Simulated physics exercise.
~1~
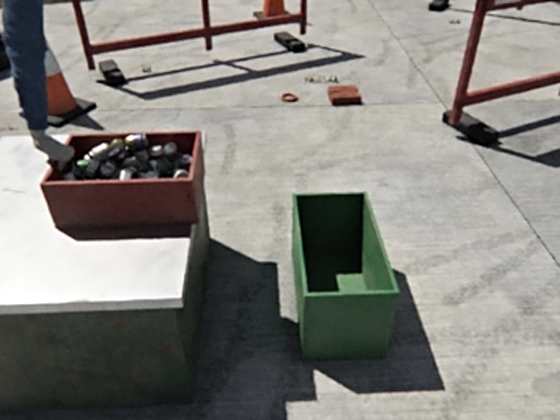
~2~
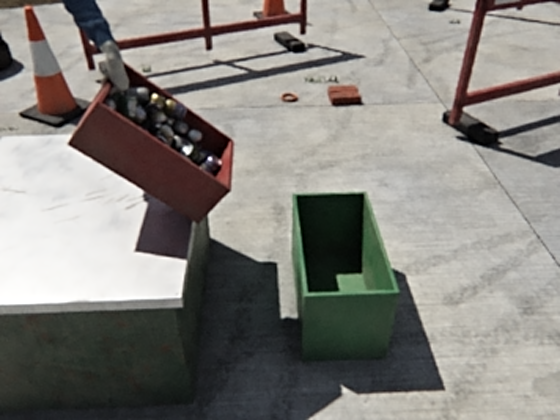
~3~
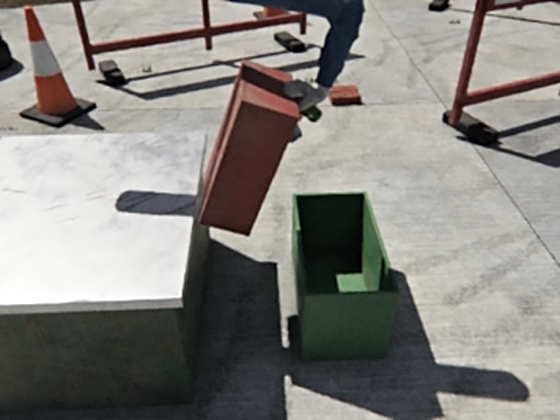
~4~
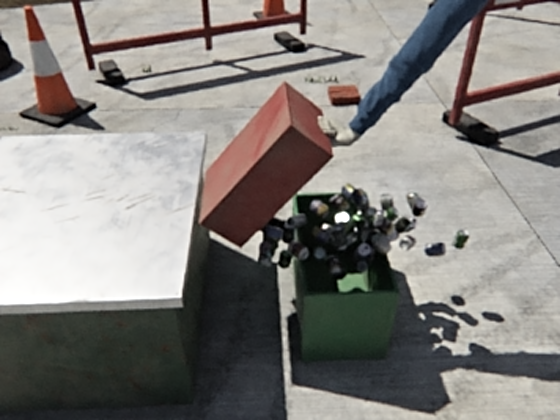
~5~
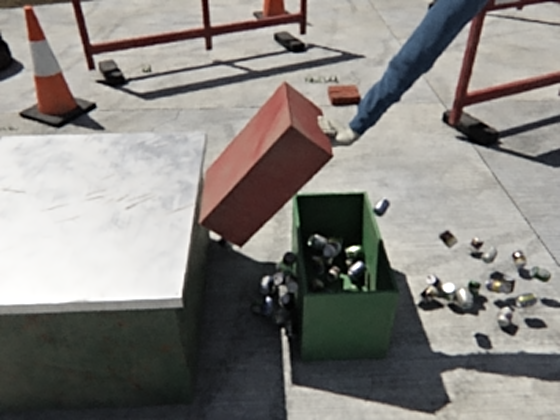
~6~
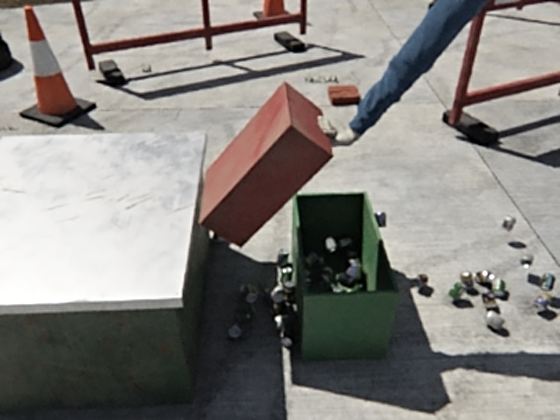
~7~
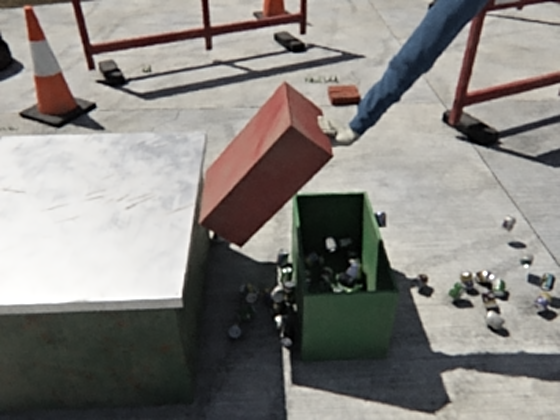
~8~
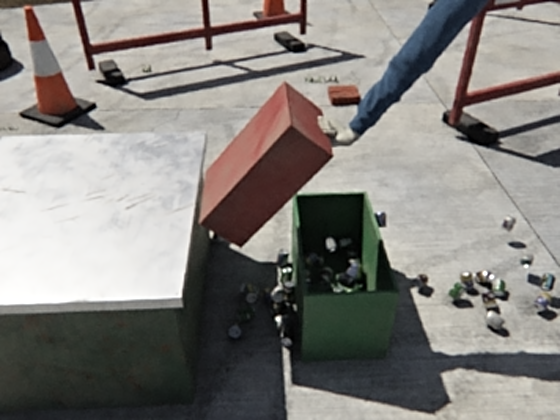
The video shows a gloved hand tipping a red tote of small cans over the edge of a bench above a green trough; the cans pour out, some landing inside while others scatter on the concrete on both sides, and the tote stays tilted.
